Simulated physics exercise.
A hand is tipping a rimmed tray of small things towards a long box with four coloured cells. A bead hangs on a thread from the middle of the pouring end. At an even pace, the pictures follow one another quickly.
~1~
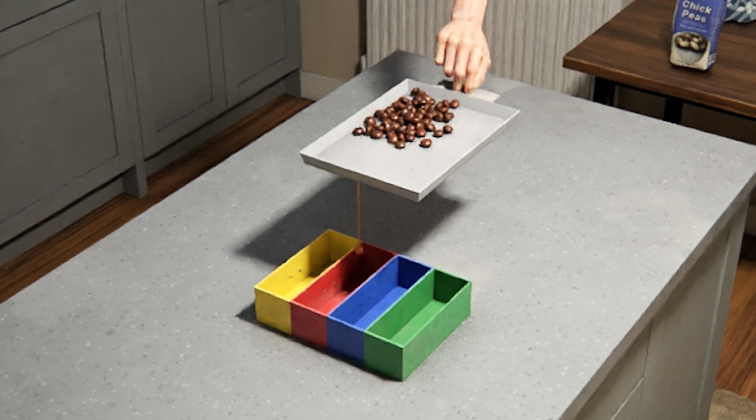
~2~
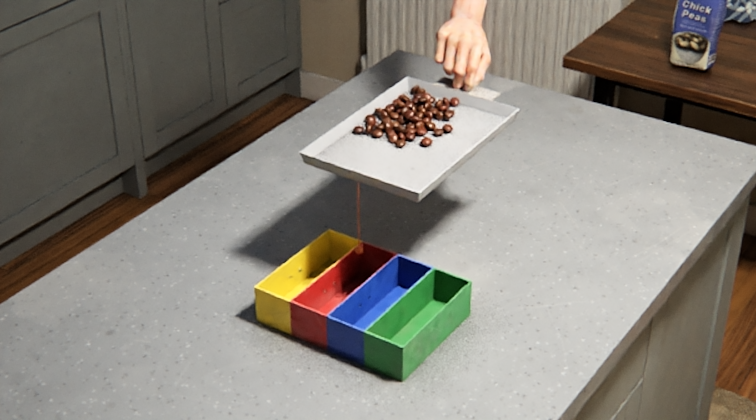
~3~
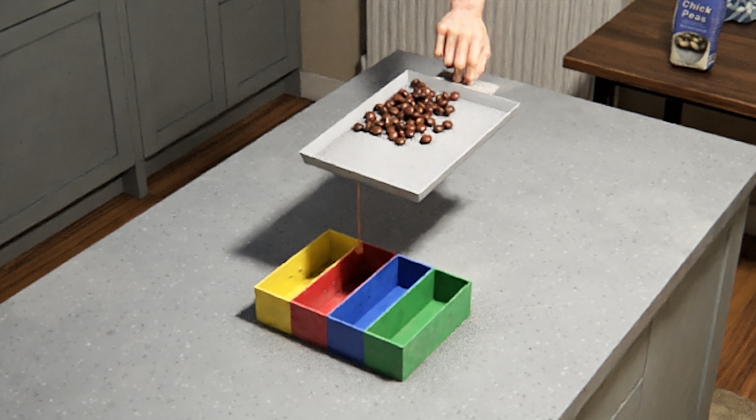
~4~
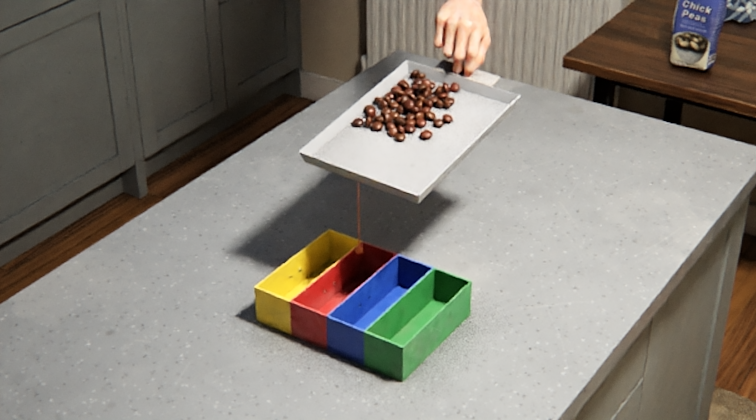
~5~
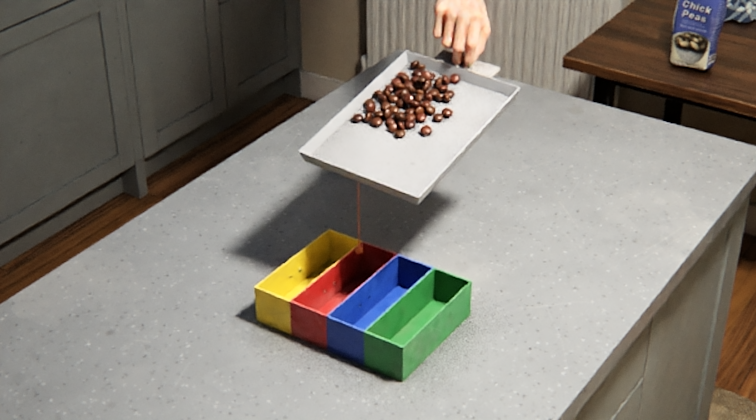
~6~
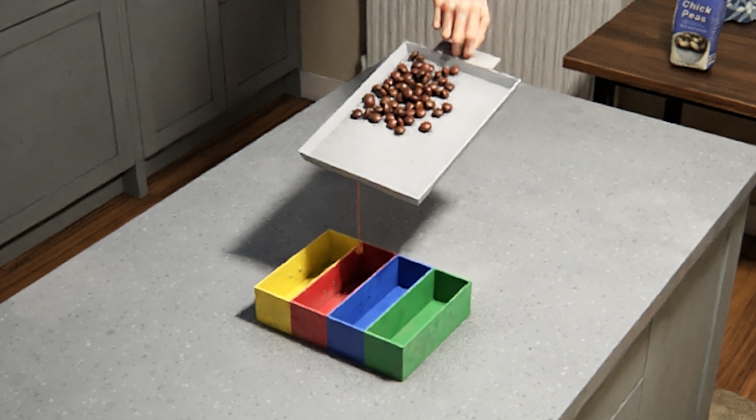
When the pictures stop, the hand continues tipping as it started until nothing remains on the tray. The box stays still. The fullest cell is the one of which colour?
The fullest cell is the blue one.
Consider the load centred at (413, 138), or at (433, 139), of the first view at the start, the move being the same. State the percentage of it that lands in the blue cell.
Near 50 % and 50 %.
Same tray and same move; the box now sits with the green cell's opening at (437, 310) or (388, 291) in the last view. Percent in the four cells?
First about 100, then 90 per cent.
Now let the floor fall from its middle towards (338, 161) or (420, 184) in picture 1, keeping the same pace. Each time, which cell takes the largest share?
First try: Yellow. Second try: The cell in blue.
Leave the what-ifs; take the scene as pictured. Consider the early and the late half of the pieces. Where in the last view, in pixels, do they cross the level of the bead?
At (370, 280) for the first part, then at (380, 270) for the others.
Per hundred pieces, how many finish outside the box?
Share: Approx. 0 %.
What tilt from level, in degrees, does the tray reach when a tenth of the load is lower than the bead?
I'd put it at about 65 degrees.
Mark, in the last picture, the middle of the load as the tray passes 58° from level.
Its middle sits at about pixel (382, 181).
Soon after the last picture, tray tipped steeply; most on the tray; a stray few in the green cell; a small part falling or outside the box.
A little later, tray tipped right over; about two thirds on the tray; a small part in the blue cell; a small part in the green cell; a small part in the red cell; a small part falling or outside the box.
Later still, tray tipped past a quarter turn; about half in the blue cell; about a quarter in the red cell; about a quarter in the green cell; a stray few in the yellow cell.
At rest, tray tipped past a quarter turn; about half in the blue cell; about a quarter in the red cell; about a quarter in the green cell; a stray few in the yellow cell.
